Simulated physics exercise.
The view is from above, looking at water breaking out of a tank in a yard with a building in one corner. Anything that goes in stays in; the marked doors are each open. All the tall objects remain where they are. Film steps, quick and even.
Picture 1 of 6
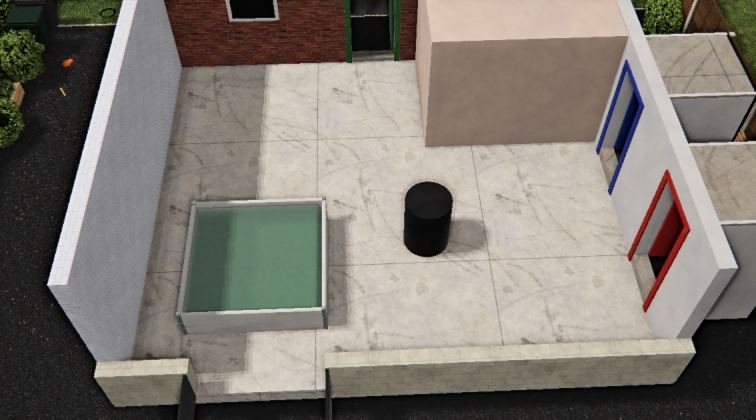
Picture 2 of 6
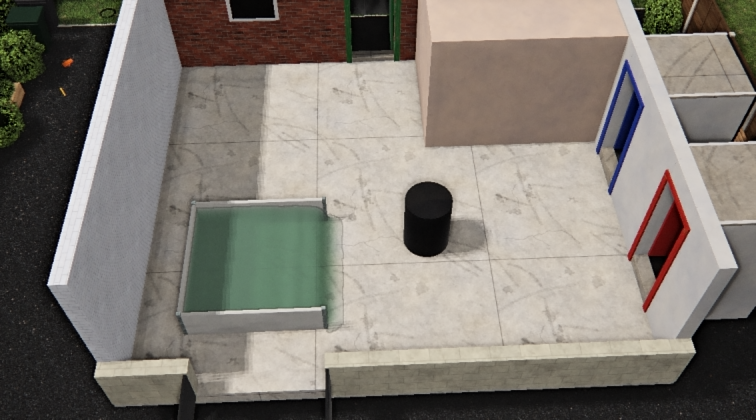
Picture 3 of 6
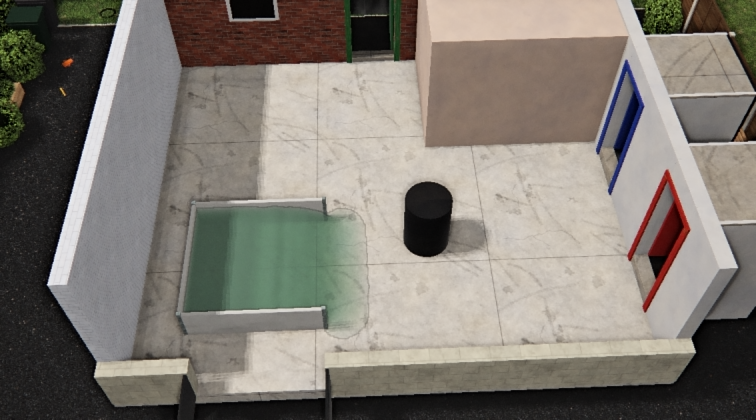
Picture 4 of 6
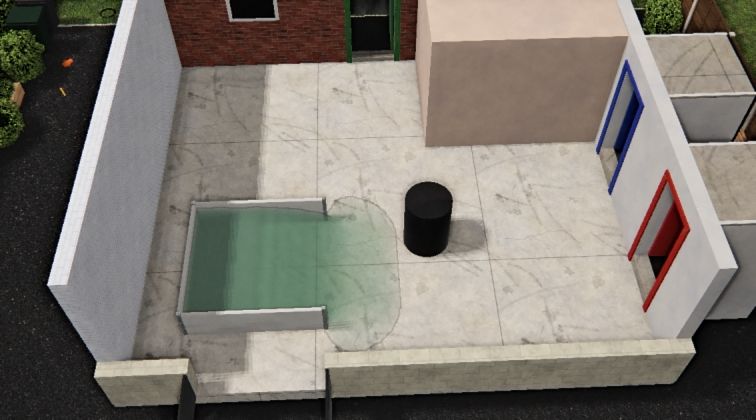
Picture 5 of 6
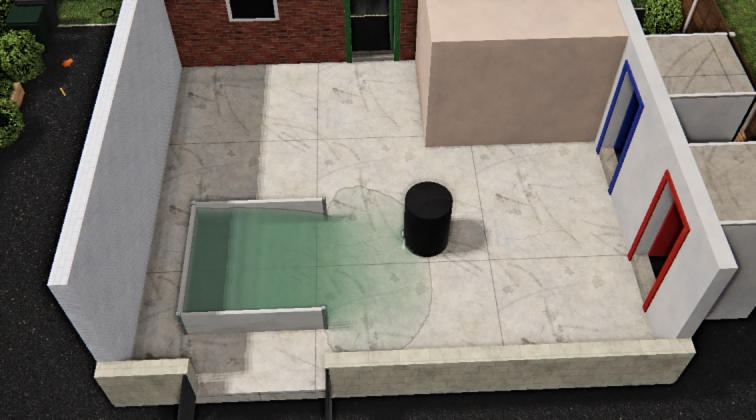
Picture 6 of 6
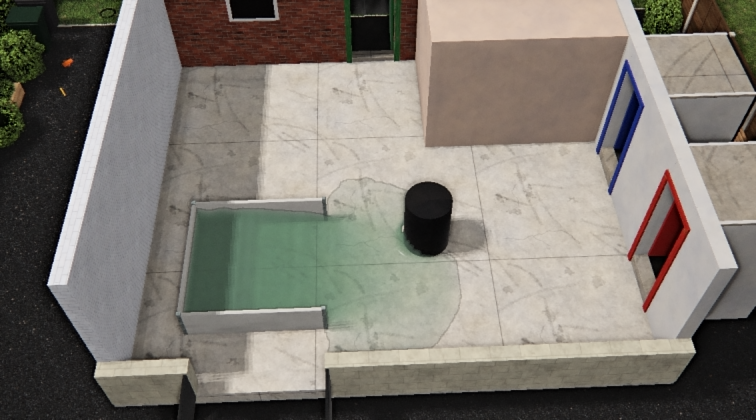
In this clip, green water in an open tank in a walled yard pours out through the tank's right side and spreads rightward across the pale paved floor in a thin, widening sheet, reaching and passing around a black cylinder.
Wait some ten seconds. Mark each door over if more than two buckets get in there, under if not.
Red door: Under, blue door: Under, green door: Under.
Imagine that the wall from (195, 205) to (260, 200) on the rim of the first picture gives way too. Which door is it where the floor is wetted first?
I'd say the green door.
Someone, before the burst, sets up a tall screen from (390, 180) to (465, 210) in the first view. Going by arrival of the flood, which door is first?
First comes the red-painted one.
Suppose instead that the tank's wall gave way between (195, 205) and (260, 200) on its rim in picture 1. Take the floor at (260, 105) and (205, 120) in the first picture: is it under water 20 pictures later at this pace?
In that order: Covered, covered.
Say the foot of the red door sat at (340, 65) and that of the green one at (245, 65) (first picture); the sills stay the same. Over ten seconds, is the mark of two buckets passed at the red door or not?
Checking it alone, the red door falls short.
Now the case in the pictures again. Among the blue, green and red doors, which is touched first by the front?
The door marked red.
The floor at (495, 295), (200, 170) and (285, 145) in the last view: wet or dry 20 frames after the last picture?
Result, in order: Waterlogged / unflooded / unflooded.
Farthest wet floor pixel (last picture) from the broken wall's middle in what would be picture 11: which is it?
About at (577, 268).
A moment on, water covers 25 % of the floor; the red door not reached, the blue door not reached, the green door not reached.
Next, water covers 40 % of the floor; the red door wet at the sill, nothing in, the blue door not reached, the green door not reached.
Then, water covers 55 % of the floor; the red door wet at the sill, nothing in, the blue door wet at the sill, nothing in, the green door not reached.
Later, water covers 65 % of the floor; the red door under two buckets in, the blue door wet at the sill, nothing in, the green door wet at the sill, nothing in.
In the end, water covers 95 % of the floor; the red door under two buckets in, the blue door wet at the sill, nothing in, the green door under two buckets in.
